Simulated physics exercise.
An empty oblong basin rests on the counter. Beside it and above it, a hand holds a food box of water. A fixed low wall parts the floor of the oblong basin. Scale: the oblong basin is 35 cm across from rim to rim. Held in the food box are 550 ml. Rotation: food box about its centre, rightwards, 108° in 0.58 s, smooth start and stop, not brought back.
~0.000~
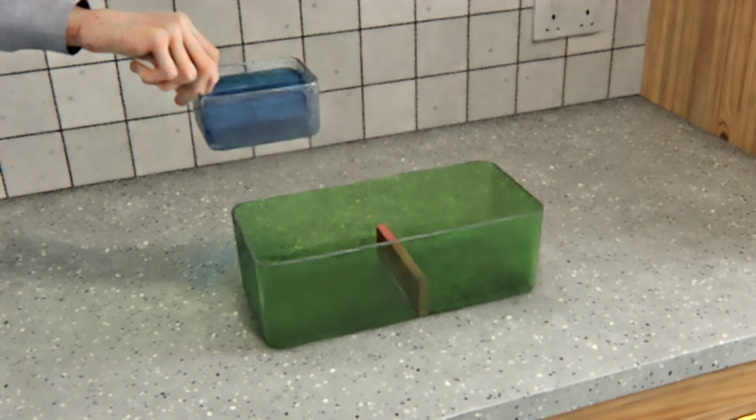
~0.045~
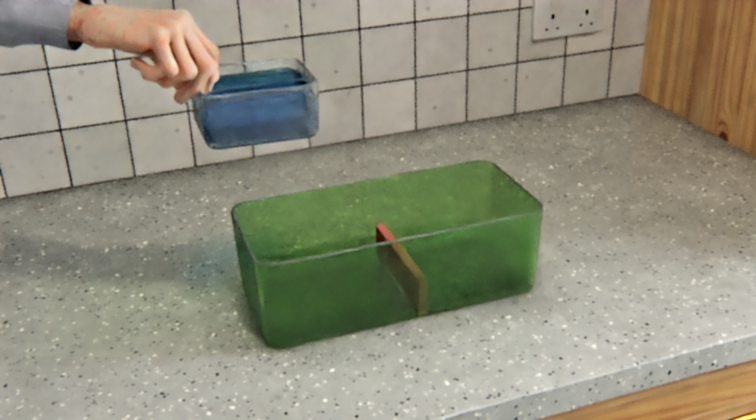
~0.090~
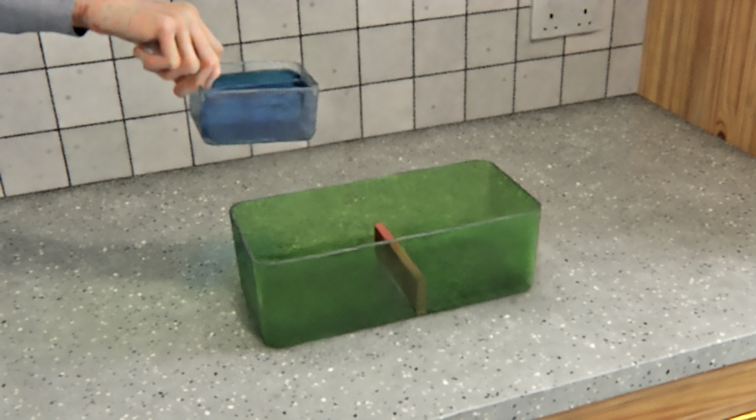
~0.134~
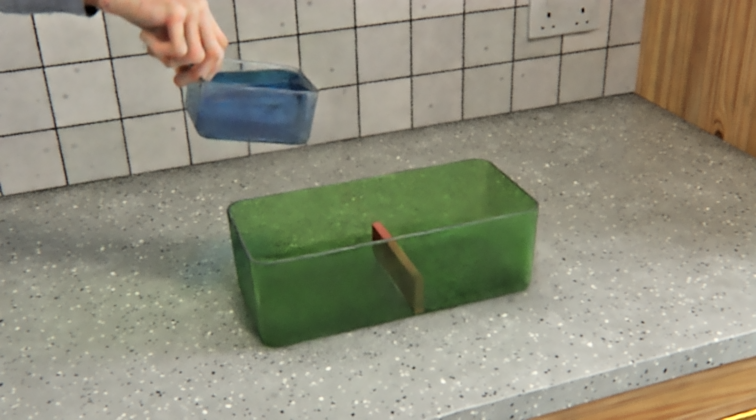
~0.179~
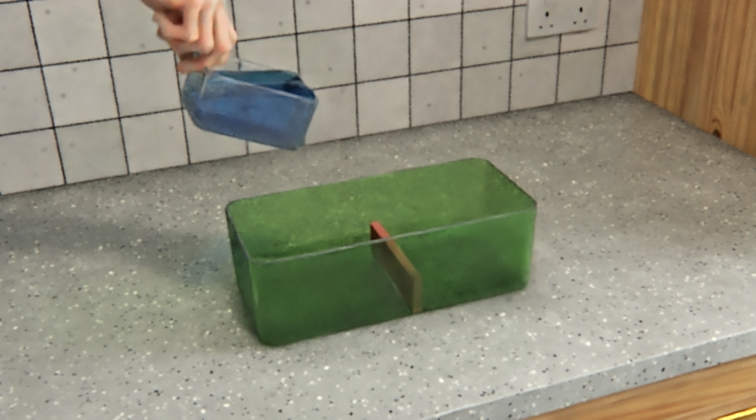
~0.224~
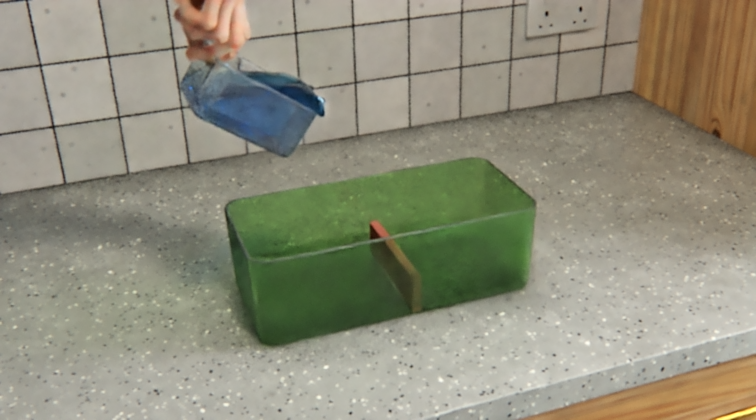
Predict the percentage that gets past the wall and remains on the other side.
The other side holds about 5 % in the end.
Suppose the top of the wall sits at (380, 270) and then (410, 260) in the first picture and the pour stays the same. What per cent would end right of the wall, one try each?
It comes to 40 per cent, and then 15 per cent.
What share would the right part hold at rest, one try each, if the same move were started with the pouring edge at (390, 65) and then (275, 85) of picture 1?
I'd expect close to 85 per cent and then close to 5 per cent.
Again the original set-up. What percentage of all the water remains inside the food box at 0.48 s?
I'd estimate some 14 % remains.
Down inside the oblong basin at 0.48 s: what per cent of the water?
The basin holds roughly 38 in a hundred parts at that moment.
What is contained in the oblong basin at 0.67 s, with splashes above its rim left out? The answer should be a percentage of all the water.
Around 92 parts in a hundred.
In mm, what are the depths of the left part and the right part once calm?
About 18 mm left, about 0 mm right.
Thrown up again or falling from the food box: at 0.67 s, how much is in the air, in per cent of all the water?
Close to 7 %.
By 0.48 s the tilt is 100° and 13 per cent is still to pour, 38 is left of the wall and 0 right of it.
By 0.67 s the tilt is 108° and 2 per cent is still to pour, 90 is left of the wall and 1 right of it.
By 0.87 s the tilt is 108° and 0 per cent is still to pour, 92 is left of the wall and 5 right of it.
By 1.08 s the tilt is 108° and 0 per cent is still to pour, 92 is left of the wall and 5 right of it.
At rest 92 per cent lies left of the wall, 5 right of it and 3 outside.
